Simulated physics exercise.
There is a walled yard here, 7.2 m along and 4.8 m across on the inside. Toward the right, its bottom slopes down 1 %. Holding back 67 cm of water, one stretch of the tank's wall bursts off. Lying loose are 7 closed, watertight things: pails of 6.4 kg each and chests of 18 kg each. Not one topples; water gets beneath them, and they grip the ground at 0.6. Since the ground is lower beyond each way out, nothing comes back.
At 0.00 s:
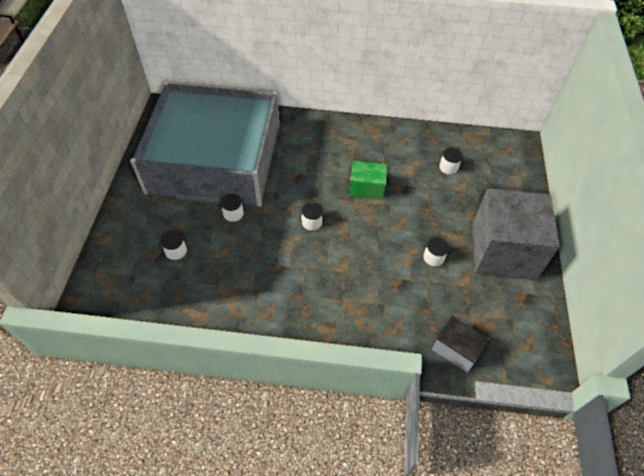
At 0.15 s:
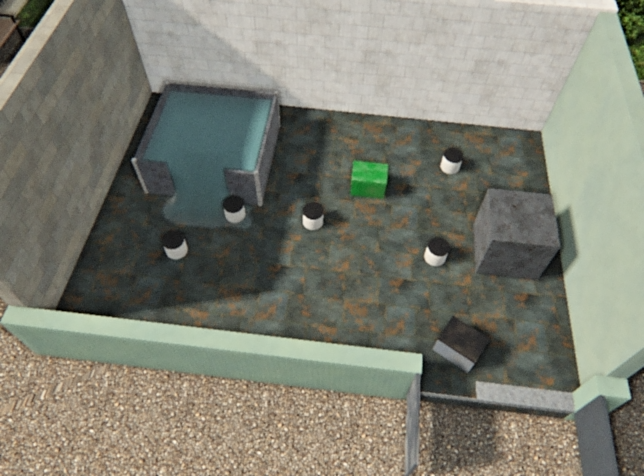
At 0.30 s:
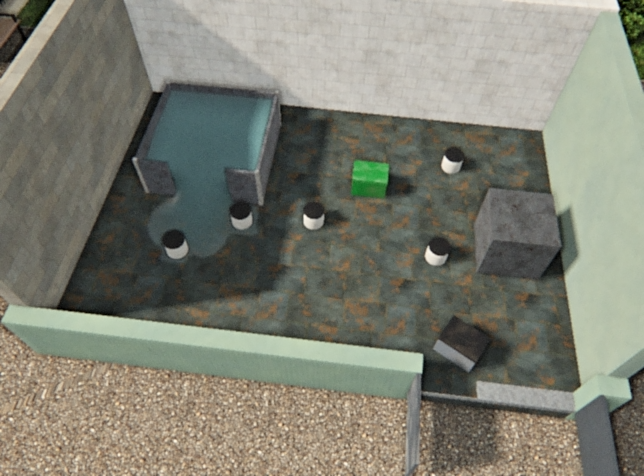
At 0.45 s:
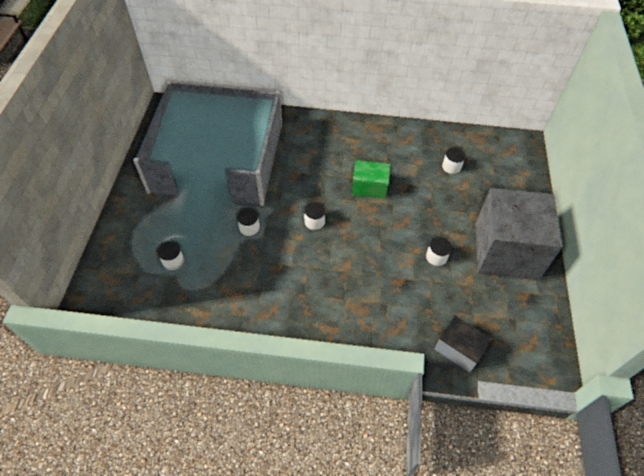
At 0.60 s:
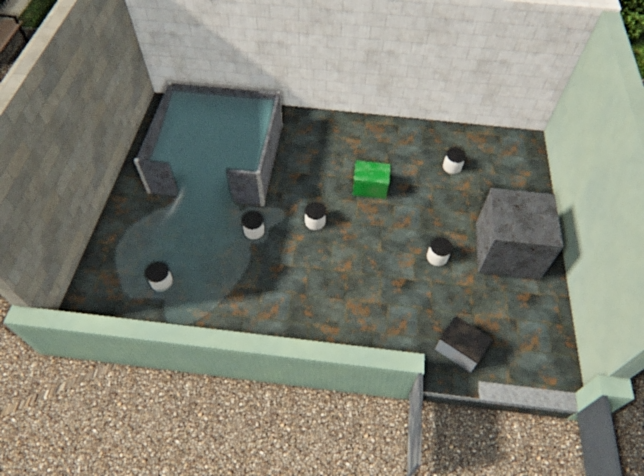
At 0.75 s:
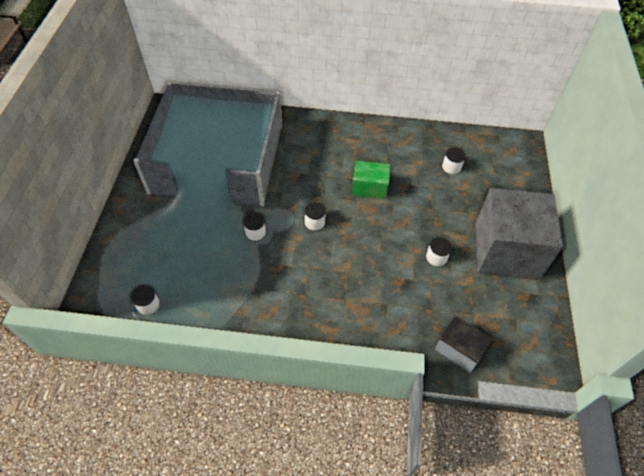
Water pours from a grey tank at the back left of a walled yard with a mottled dark floor, seen from high above by a nearly still camera. Five white, dark-topped pails stand around a green box, with a large grey block and a smaller dark one to the right. The tank's front opens, the pool widens toward the near wall, and one pail slides down-left while another shifts slightly right.
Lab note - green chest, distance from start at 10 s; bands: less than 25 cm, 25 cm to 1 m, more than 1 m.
Band: Less than 25 cm.
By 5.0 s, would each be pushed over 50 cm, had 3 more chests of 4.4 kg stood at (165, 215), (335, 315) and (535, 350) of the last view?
Lab note - in order: Above threshold / above threshold / below threshold.
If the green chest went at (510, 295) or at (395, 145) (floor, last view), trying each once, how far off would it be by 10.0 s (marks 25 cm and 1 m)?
I'd expect that it is pushed partway first and remains where it was second.
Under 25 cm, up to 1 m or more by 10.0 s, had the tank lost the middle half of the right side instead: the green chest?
Afterwards the green chest is carried a long way.
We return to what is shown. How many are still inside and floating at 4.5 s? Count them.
2.
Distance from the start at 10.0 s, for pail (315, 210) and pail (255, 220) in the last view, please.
The first ends 0 cm from its start, the second 60 cm.
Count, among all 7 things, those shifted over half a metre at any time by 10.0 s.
That comes to 3.
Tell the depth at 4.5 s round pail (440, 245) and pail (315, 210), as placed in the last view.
First about 5 cm, second about 0 cm.
After 2.0 s the green chest is near (372, 172), 0.0 m from its start, aground; 0 of 7 are out; 1 afloat.
After 4.5 s the green chest is near (372, 172), 0.0 m from its start, aground; 0 of 7 are out; 2 afloat.
After 7.0 s the green chest is near (372, 172), 0.0 m from its start, aground; 0 of 7 are out; 1 afloat.
After 10.0 s the green chest is near (372, 172), 0.0 m from its start, aground; 1 of 7 are out; 0 afloat.
